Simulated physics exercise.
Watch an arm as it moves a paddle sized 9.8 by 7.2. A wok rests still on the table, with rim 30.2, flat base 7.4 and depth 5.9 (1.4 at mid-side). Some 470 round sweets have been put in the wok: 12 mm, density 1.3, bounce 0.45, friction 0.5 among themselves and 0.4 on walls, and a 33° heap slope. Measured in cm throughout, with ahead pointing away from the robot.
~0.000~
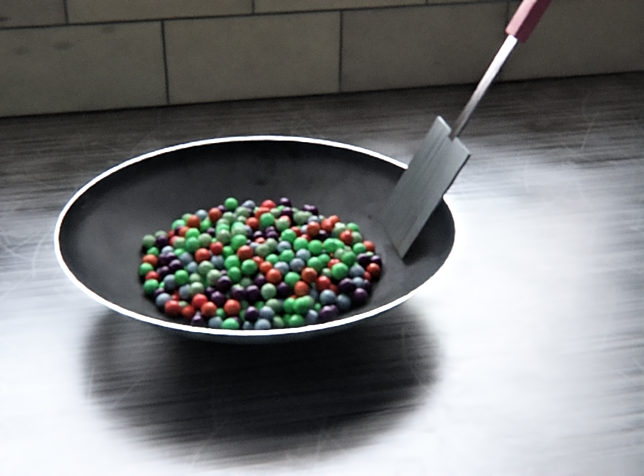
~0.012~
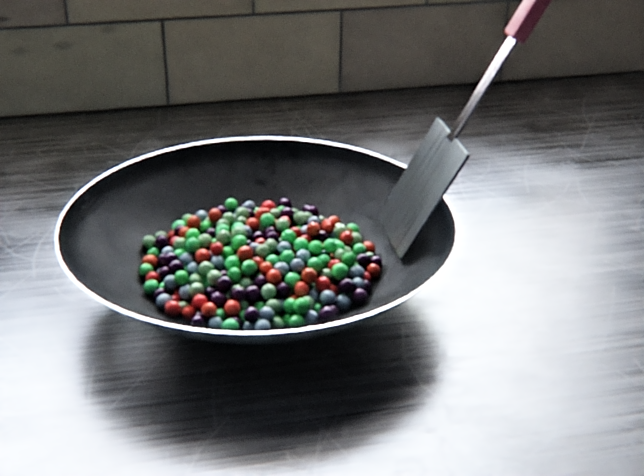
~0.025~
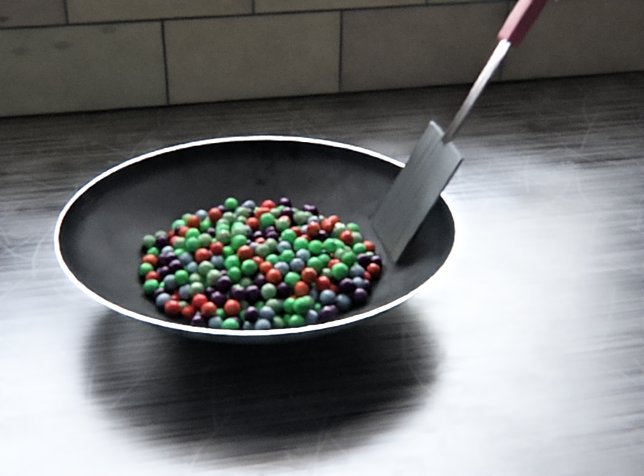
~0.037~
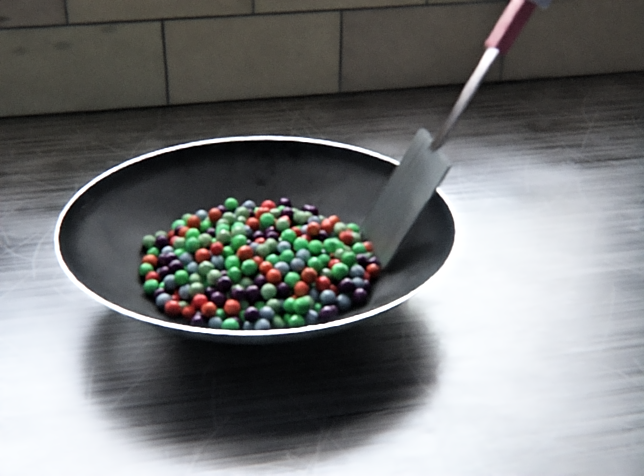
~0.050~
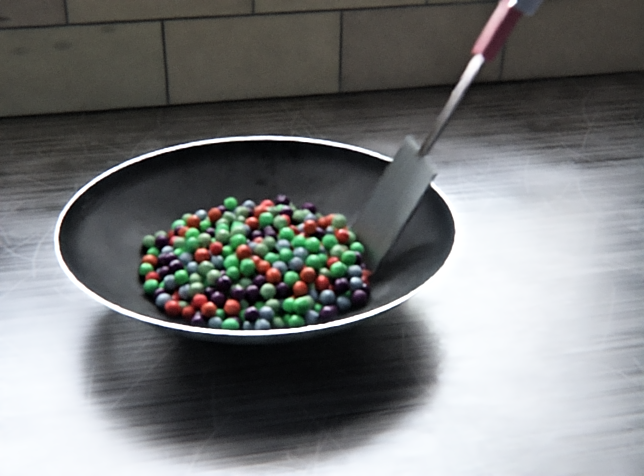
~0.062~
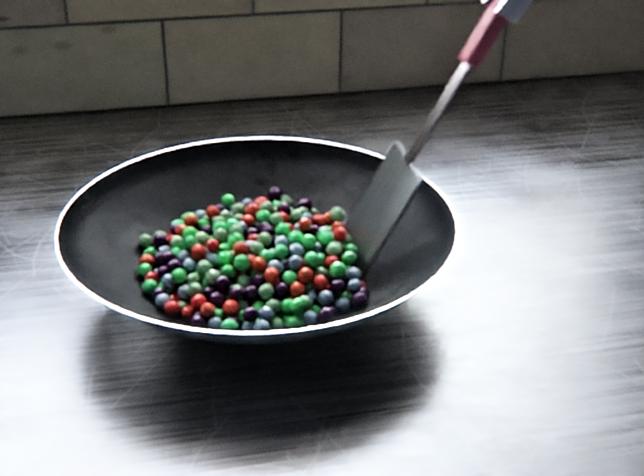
On a dark, streaked tabletop before a pale tiled wall, seen from slightly above by a still camera, glare brightens the surface at right. A black wok with a light rim holds a heap of green, red, purple and grey-blue balls, with a grey paddle on a red handle at its right side. The paddle starts motionless, then slides left and presses into the heap's right edge, nudging nearby balls leftward.
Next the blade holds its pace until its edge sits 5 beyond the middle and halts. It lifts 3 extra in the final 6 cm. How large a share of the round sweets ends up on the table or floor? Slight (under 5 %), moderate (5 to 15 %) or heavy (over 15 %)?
Slight.
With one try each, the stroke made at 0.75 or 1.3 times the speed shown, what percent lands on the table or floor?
Close to 0 and 10 percent respectively.
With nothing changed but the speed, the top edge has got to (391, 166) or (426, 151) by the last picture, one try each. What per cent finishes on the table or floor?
I'd estimate some 15 and 0 in a hundred.
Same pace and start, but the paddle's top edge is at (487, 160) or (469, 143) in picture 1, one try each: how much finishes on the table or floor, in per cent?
Roughly 0% and 0%.
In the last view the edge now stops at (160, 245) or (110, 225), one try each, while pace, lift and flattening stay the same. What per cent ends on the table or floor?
Roughly 10 and 30 per cent.
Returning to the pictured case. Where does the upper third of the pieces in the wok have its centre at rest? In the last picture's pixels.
Pixel estimate: About (136, 251).
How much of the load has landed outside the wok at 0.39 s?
About 0 per cent.
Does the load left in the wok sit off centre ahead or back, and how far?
5.0 cm ahead.
After 0.11 s, sloping 61°, highest piece 6 above the table; 473 in the wok.
After 0.16 s, sloping 61°, highest piece 6 above the table; 473 in the wok.
After 0.39 s, sloping 61°, highest piece 7 above the table; 470 in the wok, 1 on the table or floor, 2 on the blade or in flight.
After 1.44 s, sloping 61°, highest piece 7 above the table; 470 in the wok, 3 on the table or floor.
At rest, 470 in the wok, 3 on the table or floor. That is 1 % on the table or floor.
